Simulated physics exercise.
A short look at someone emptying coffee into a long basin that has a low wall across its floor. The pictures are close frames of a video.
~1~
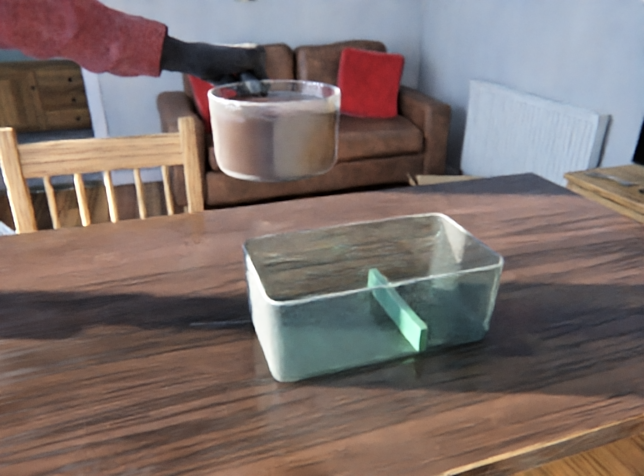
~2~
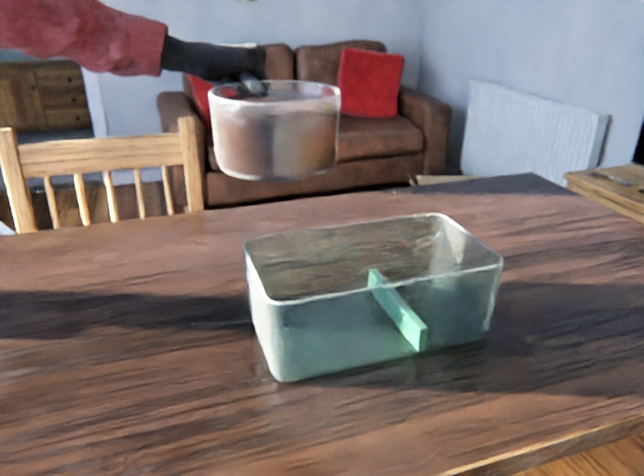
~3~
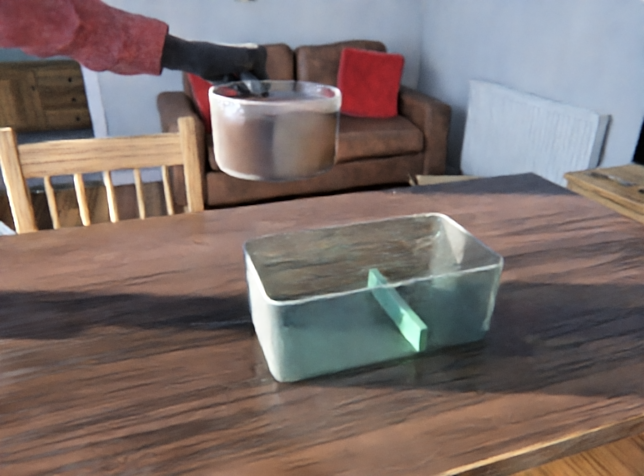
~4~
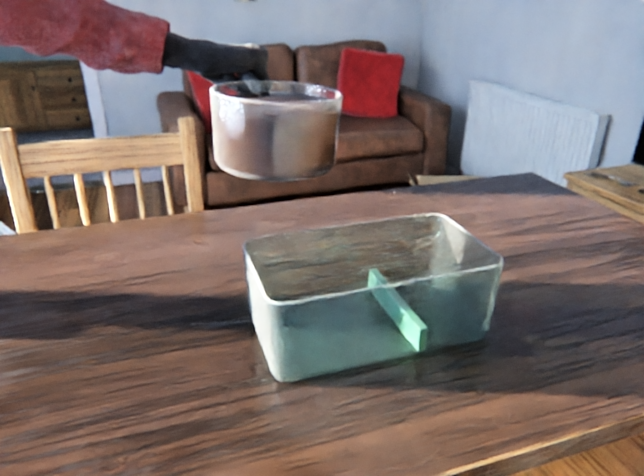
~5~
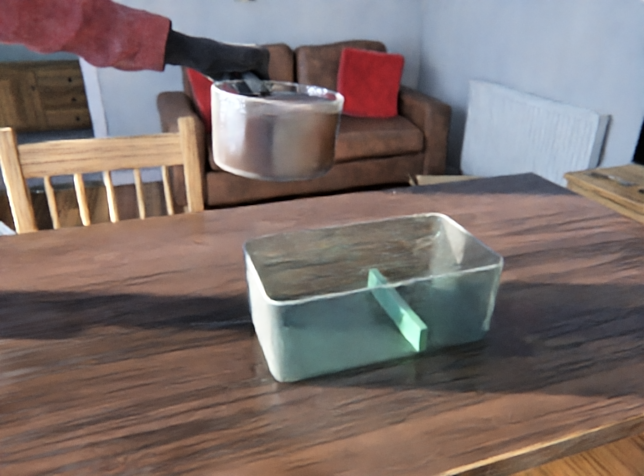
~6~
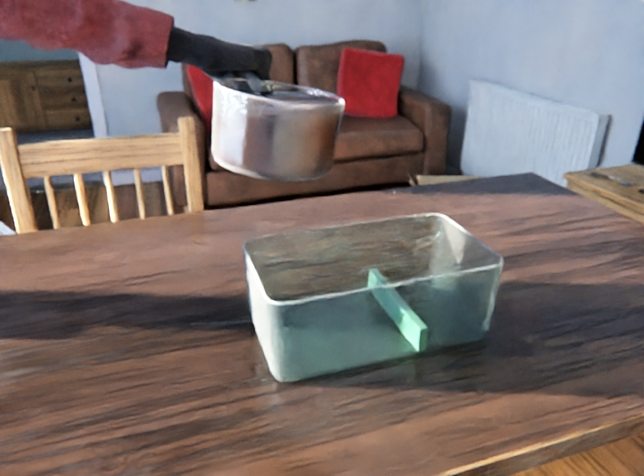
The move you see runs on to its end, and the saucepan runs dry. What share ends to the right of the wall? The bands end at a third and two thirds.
In the end between a third and two thirds is right of the wall.
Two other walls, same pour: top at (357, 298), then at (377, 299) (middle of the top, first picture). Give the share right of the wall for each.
Roughly 90 per cent, and 65 per cent.
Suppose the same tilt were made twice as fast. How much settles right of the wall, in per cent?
Some 30 per cent.
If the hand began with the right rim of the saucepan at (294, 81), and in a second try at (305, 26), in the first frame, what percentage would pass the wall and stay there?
First some 5, then 20 per cent.
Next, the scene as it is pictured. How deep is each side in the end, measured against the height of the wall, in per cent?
Some 50 per cent left and 70 right.
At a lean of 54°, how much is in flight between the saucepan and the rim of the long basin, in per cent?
Close to 25 per cent.
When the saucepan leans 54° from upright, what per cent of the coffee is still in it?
Some 70 per cent.
A moment on, the tilt is 54° and 69 per cent is still to pour, 6 is left of the wall and 1 right of it.
Next, the tilt is 85° and 20 per cent is still to pour, 24 is left of the wall and 41 right of it.
Then the tilt is 95° and 3 per cent is still to pour, 49 is left of the wall and 43 right of it.
Later the tilt is 95° and 0 per cent is still to pour, 54 is left of the wall and 44 right of it.
At rest 55 per cent lies left of the wall, 44 right of it and 1 outside.
